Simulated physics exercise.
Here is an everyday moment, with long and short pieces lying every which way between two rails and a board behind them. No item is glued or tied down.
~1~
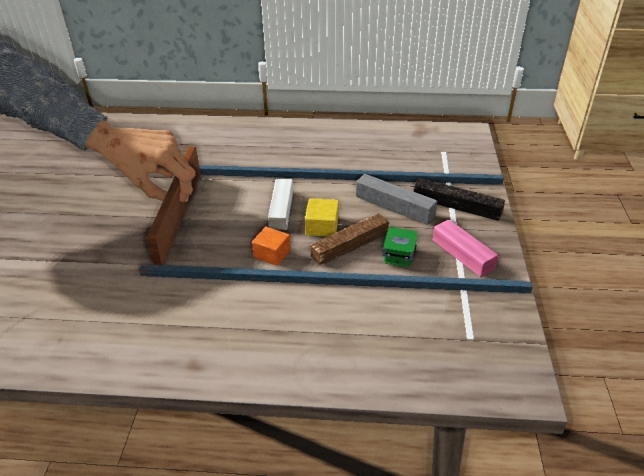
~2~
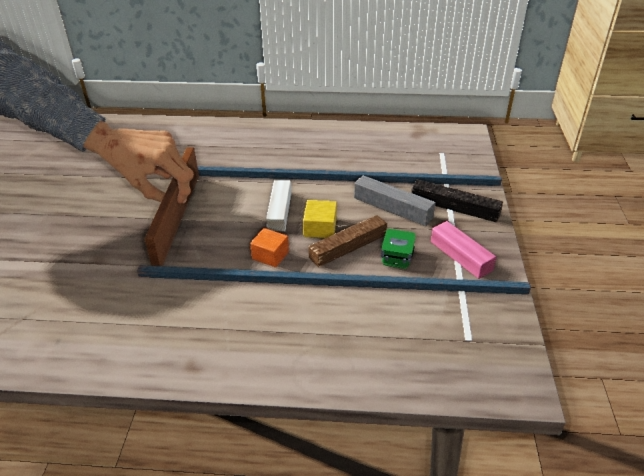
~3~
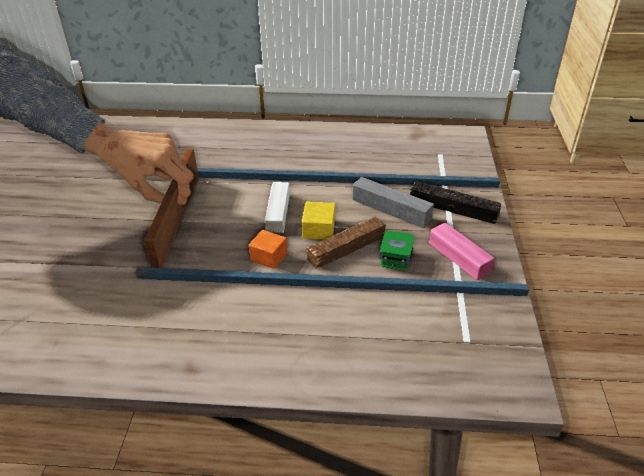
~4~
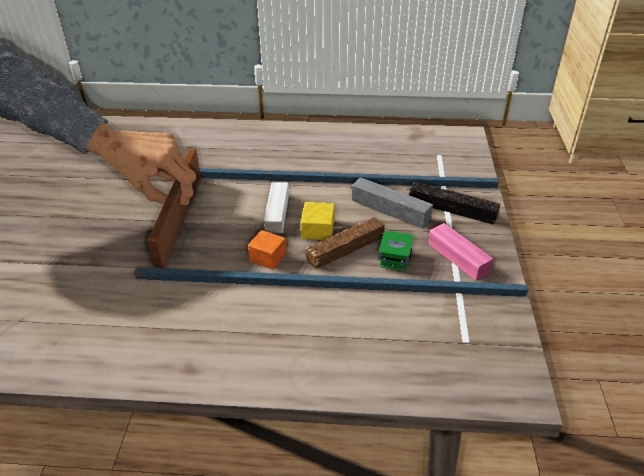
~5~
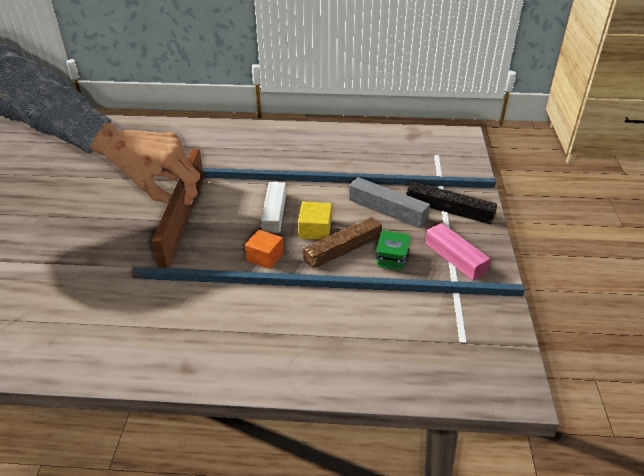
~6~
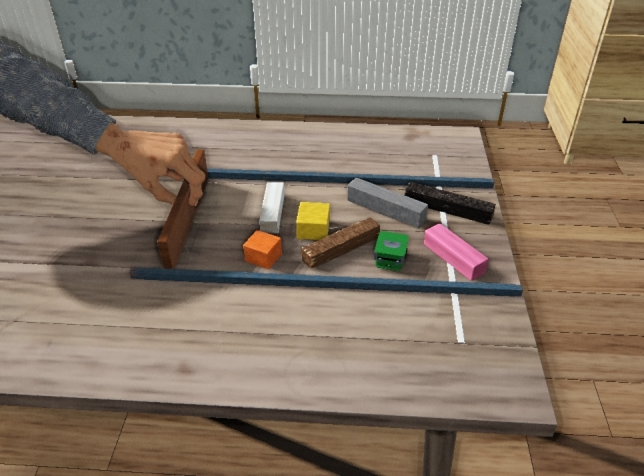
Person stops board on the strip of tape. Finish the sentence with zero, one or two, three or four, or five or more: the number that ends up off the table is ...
The number that ends up off the table is one or two.
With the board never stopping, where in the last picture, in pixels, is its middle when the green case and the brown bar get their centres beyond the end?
Middle: Roughly (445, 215); roughly (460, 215).
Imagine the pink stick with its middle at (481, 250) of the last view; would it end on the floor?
Lab note: Started there, it ends up below.
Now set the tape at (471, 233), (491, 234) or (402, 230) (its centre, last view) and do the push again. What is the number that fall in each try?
In that order 5, 6 and 0.
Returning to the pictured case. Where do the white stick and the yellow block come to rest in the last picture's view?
One is at about (453, 214), the other at about (480, 226).
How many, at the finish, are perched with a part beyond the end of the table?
Number: 4.
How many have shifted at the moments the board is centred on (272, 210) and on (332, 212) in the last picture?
So far 2, and 6 at the second.
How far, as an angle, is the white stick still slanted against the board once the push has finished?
Near 0 degrees.
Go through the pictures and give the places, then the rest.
Black bar (458, 199); pink stick (464, 248); green case (400, 248); board (177, 203); tape (455, 229), in the first frame.
Pink stick (462, 249); brown bar (349, 240), in the second frame.
Green case (397, 251); board (175, 205), in the third frame.
Black bar (453, 203); white stick (277, 207), in the fourth frame.
Pink stick (457, 251); yellow block (315, 220), in the fifth frame.
Black bar (449, 203); pink stick (455, 251); green case (391, 252); board (186, 206); tape (446, 232), in the sixth frame.
Soon after, none off yet; black bar at rest near (449, 203); pink stick at rest near (455, 251); green case at rest near (391, 252).
Then, none off yet; black bar at rest near (449, 203); pink stick at rest near (455, 251); green case moved a little near (407, 258).
Further on, none off yet; black bar moved a little near (463, 199); pink stick moved about its own width near (504, 258); green case moved well along near (477, 266).
At rest, the number that fall off is one or two; fallen, pink stick.
